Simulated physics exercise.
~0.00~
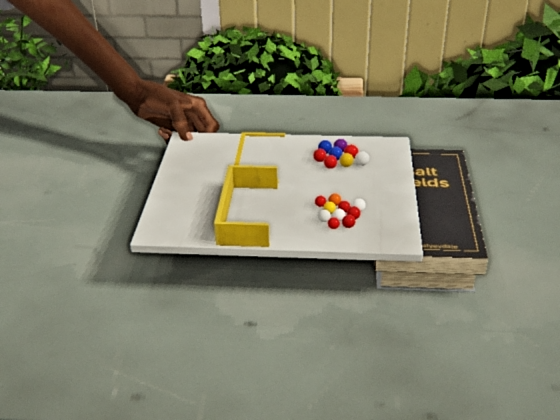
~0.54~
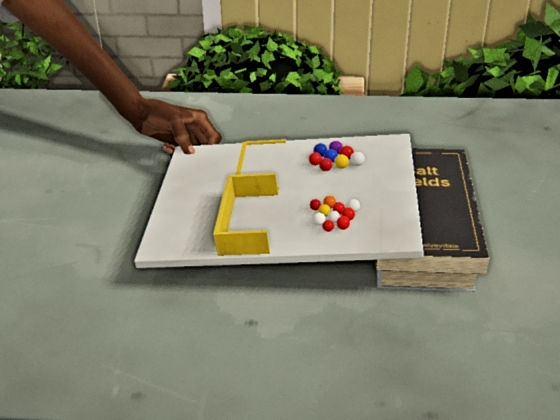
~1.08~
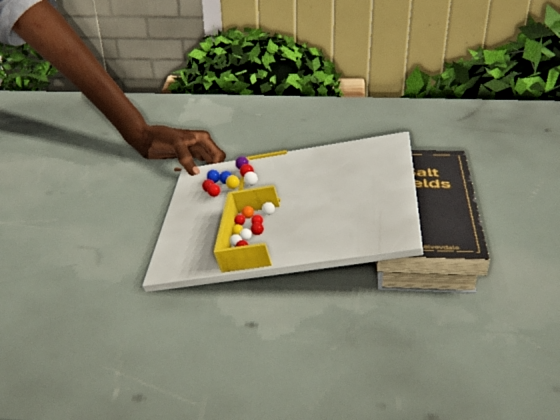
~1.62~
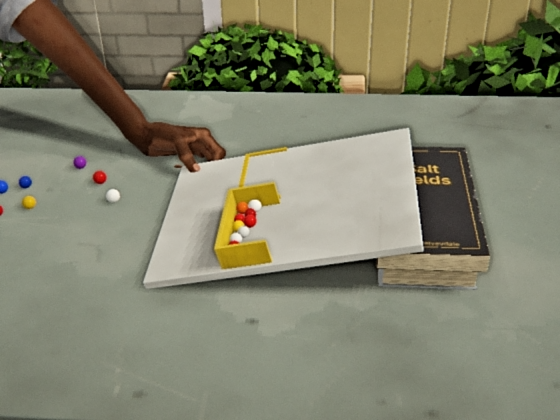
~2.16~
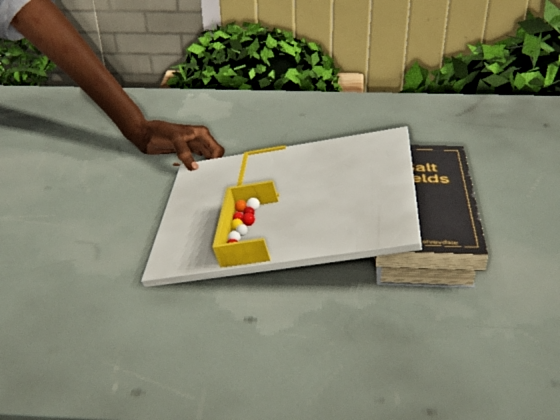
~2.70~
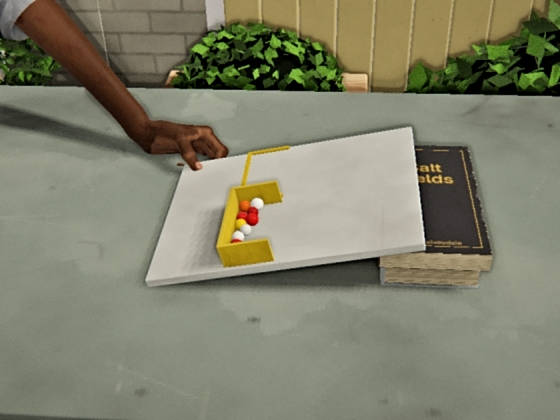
A hand tilts a white board; one ball cluster rolls off left, another stays caught.
